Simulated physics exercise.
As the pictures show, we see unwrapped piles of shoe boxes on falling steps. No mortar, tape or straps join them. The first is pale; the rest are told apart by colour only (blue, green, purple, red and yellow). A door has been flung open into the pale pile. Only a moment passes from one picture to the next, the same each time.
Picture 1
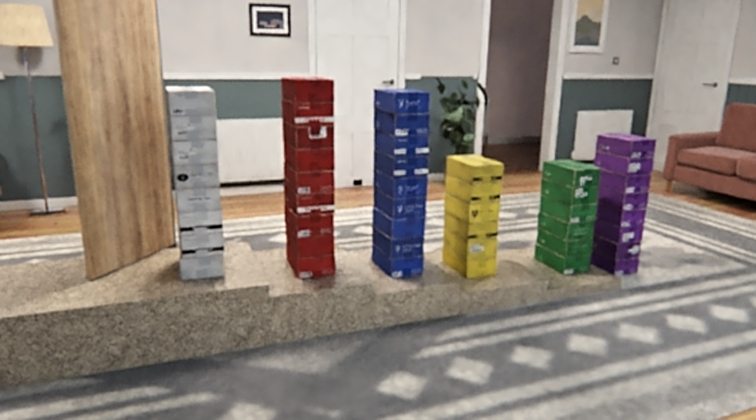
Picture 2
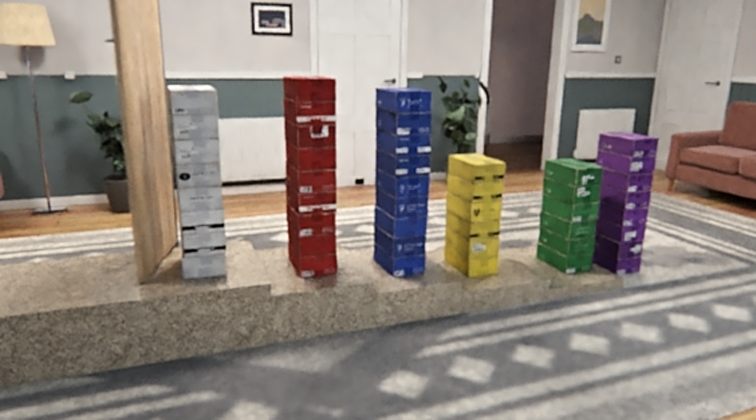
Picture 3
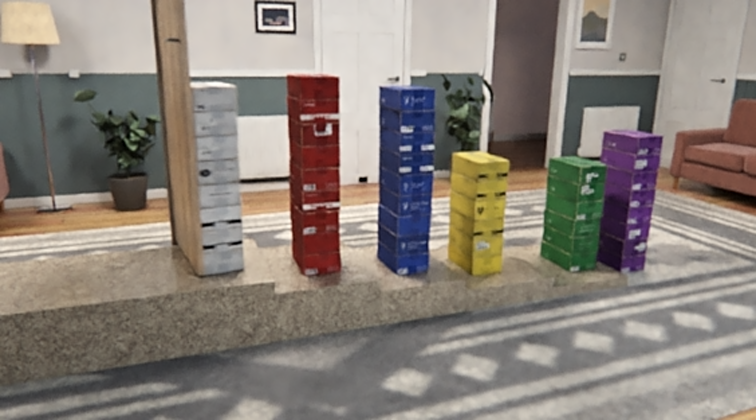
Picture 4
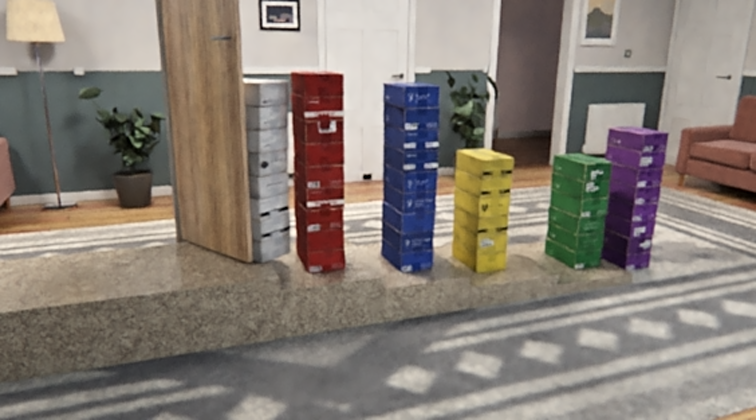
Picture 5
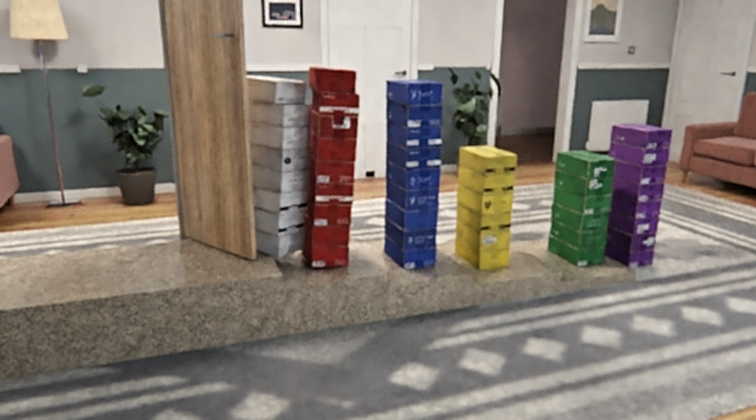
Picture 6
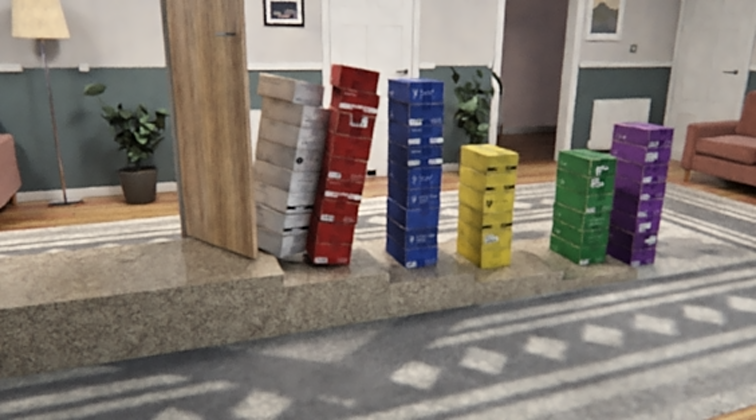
A wooden door swings into the pale stack of boxes, which leans against the red stack, tilting it right.
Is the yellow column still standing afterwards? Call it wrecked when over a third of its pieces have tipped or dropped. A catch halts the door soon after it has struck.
The yellow pile gets wrecked.
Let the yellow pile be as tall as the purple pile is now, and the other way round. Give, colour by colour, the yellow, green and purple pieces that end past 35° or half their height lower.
Pile by pile, yellow 7, green 5, purple 5.
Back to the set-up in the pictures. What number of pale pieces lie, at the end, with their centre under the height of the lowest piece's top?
7 pale pieces.
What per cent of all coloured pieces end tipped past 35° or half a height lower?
Some 85 per cent of them.
Soon after the last picture, 6 of the pale pile down; none of the 6 yellow boxes down (4 of 38 in all colours); top yellow box unmoved; top red box leaning well over, half its height lower.
A little later, 6 of the pale pile down; none of the 6 yellow boxes down (12 of 38 in all colours); top yellow box leaning barely; top blue box leaning well over, some two heights lower.
Later still, 6 of the pale pile down; 5 of the 6 yellow boxes down (20 of 38 in all colours); top yellow box leaning clearly, some two heights lower; top red box leaning well over, some six heights lower.
After that, 6 of the pale pile down; 5 of the 6 yellow boxes down (32 of 38 in all colours); top yellow box leaning well over, some four heights lower; top purple box leaning steeply, some three heights lower.
At rest, 6 of the pale pile down; 5 of the 6 yellow boxes down (32 of 38 in all colours); top yellow box leaning a little, some four heights lower; top purple box upside down. As the last picture would show them, middles, top yellow box near (611, 222).
